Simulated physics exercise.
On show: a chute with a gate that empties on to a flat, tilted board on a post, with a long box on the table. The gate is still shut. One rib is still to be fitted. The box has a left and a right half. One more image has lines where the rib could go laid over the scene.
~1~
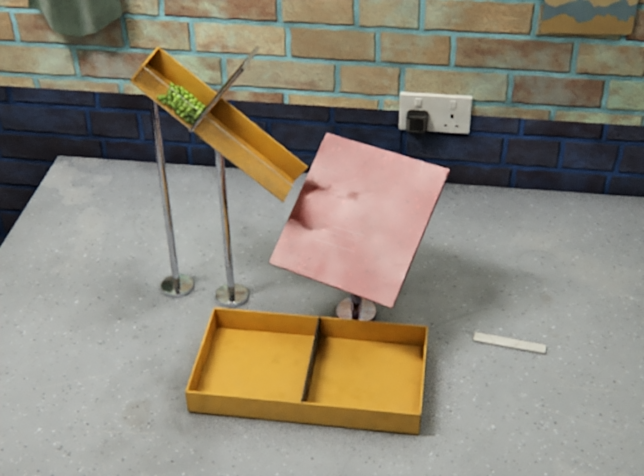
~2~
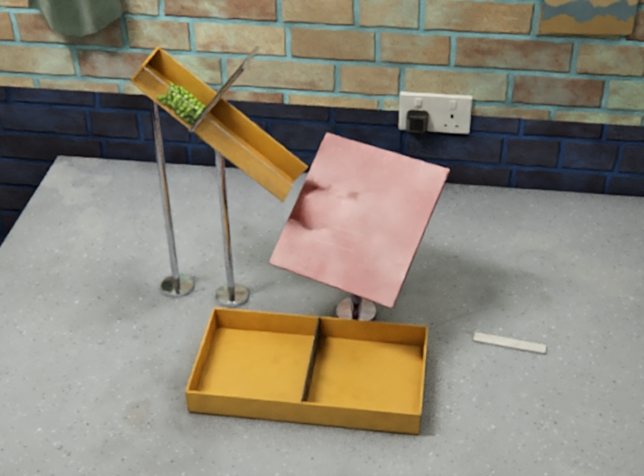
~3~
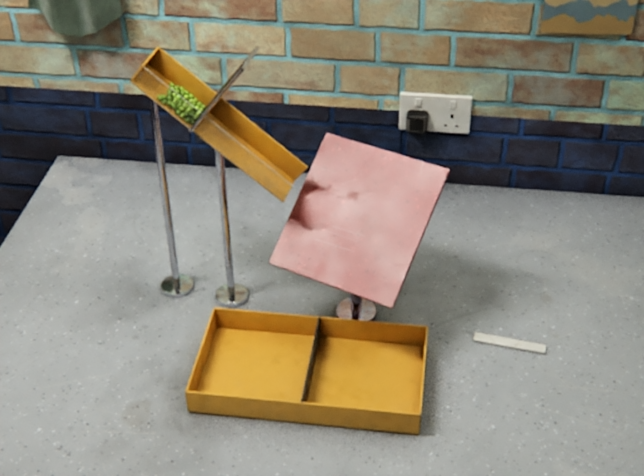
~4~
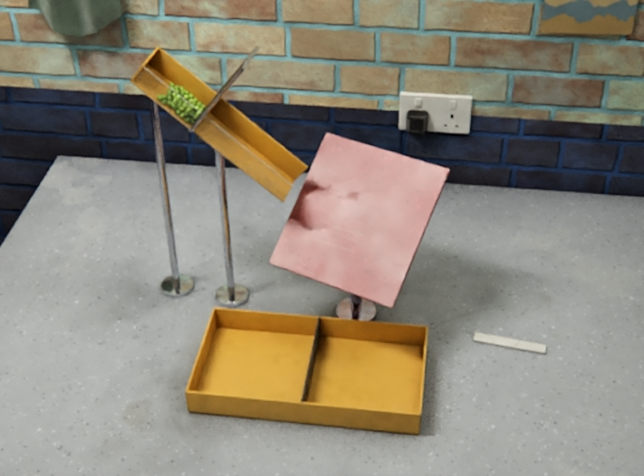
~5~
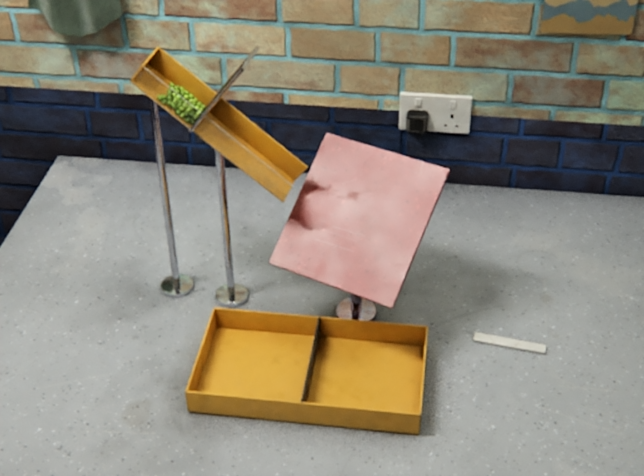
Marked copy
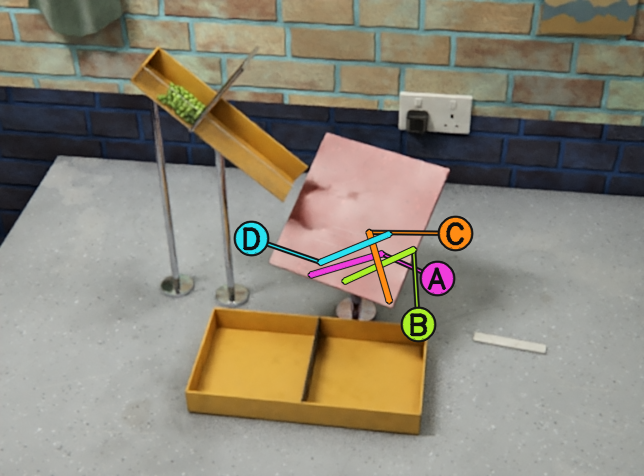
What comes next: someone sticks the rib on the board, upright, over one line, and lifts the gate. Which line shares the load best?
Go for B.
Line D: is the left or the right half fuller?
More lands on the left.
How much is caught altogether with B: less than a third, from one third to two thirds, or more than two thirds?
Line B gives more than two thirds.
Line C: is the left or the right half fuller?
More lands on the right.
On the marked copy, line A from (381, 253) to (311, 274); line B from (413, 249) to (344, 281); line C from (369, 232) to (389, 300); line D from (388, 234) to (320, 262).
Choosing A, of what is caught, nearly all in the left half, a small part in the right.
Choosing B, of what is caught, about half in the left half, about half in the right.
Choosing C, of what is caught, about a quarter in the left half, most in the right.
Choosing D, of what is caught, nearly all in the left half, a small part in the right.
